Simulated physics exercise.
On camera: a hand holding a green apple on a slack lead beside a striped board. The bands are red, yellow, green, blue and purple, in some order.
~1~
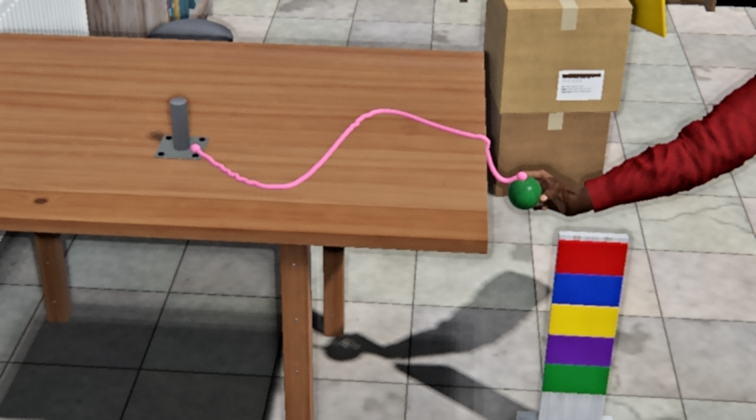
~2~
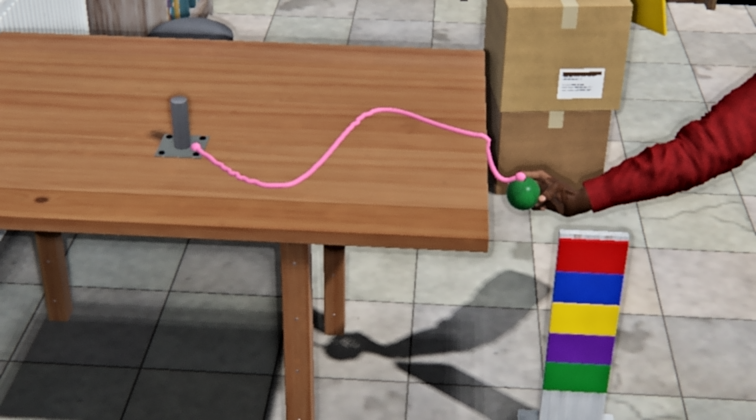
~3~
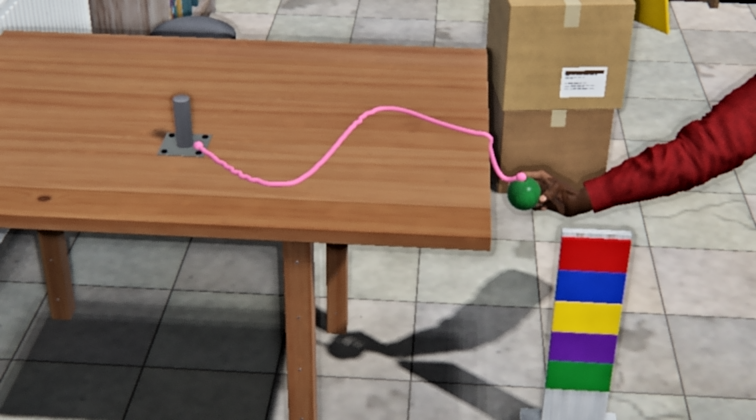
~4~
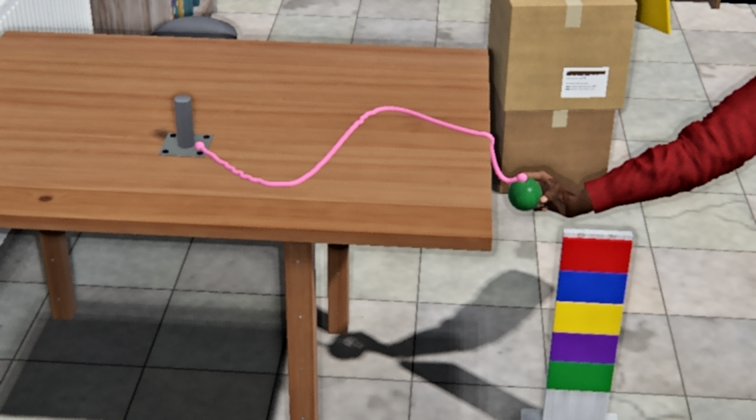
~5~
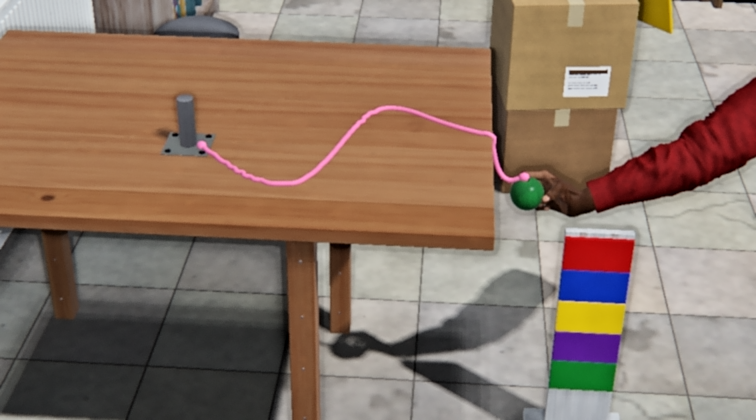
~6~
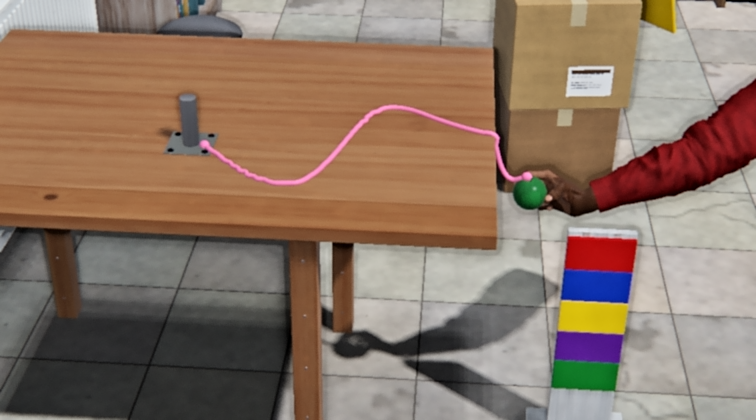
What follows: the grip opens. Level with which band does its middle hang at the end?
At purple.
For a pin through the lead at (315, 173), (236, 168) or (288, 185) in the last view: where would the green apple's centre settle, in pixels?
The places are (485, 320), (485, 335) and (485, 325).
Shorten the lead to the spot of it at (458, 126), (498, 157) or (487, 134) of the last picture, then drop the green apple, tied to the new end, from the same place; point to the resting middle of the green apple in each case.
Near (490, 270), (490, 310) and (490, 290).
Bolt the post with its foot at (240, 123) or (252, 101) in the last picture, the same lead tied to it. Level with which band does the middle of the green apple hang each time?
In that order: Green; green.
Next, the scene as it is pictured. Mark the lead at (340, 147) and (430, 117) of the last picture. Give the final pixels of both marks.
The first at (422, 151), the second at (493, 228).
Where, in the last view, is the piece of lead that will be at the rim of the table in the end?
At (370, 116), roughly.
Soon after, apple near (514, 317); level with yellow.
After that, apple near (465, 350); level with purple.
And then, apple near (489, 355); level with purple.
In the end, apple near (480, 358); level with purple. Its centre hangs level with the purple band.
